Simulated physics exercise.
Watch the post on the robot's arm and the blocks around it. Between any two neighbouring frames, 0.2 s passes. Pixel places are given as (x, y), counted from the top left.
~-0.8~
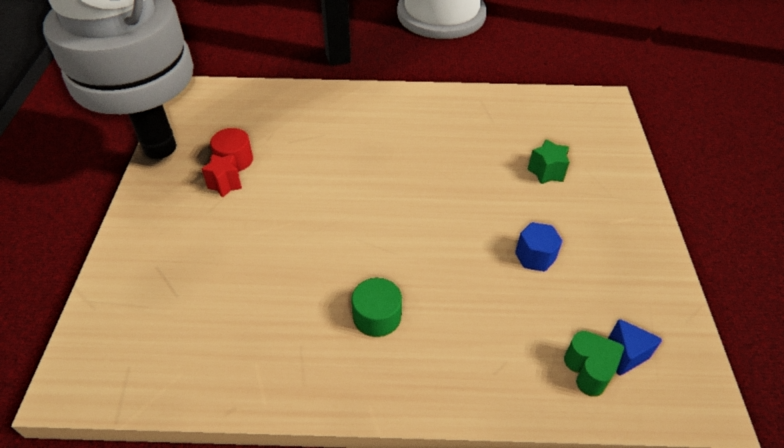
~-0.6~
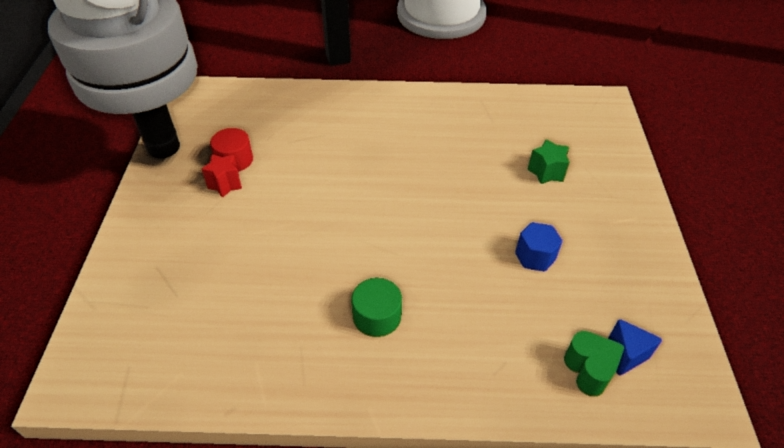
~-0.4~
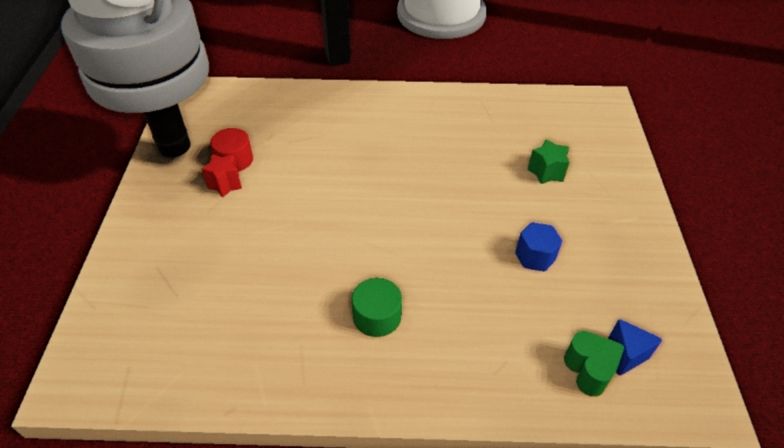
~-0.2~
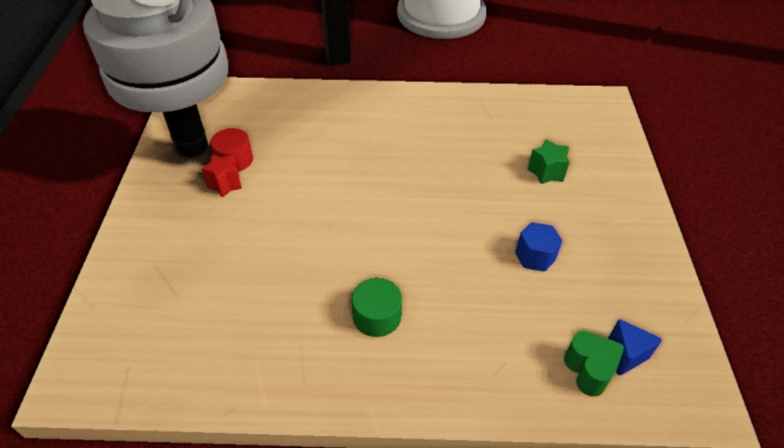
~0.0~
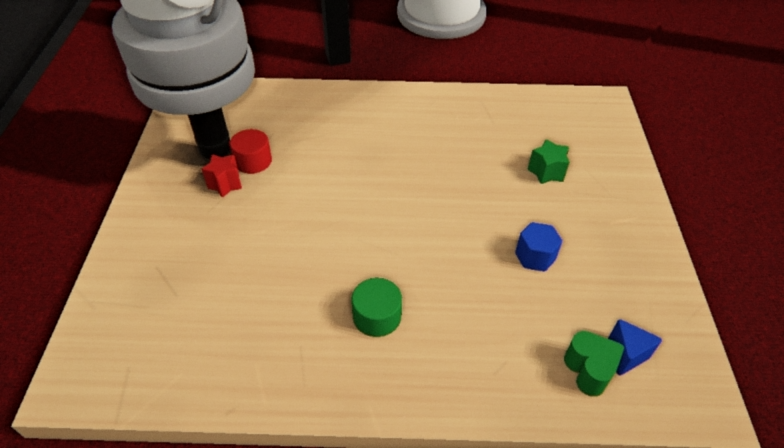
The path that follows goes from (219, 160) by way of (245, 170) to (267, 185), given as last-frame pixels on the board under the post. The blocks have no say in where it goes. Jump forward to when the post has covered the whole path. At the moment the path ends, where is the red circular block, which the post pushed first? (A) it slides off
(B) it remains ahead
A (it slides off)
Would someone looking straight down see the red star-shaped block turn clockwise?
Short answer: Yes.
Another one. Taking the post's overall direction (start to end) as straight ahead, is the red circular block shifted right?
The answer is no.
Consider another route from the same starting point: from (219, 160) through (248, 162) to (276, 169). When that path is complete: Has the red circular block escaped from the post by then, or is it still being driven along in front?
Once the path is finished, the red circular block still sits ahead of the post.
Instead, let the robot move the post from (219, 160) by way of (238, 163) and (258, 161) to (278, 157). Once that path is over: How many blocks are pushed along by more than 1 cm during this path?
Displaced: One.
On the path given first. Halfway along, post at (243, 160); red star-shaped block at (223, 168), turned 25° clockwise; red circular block at (277, 143).
At the end, post at (265, 175); red star-shaped block at (226, 172), turned 50° clockwise; red circular block at (290, 146).
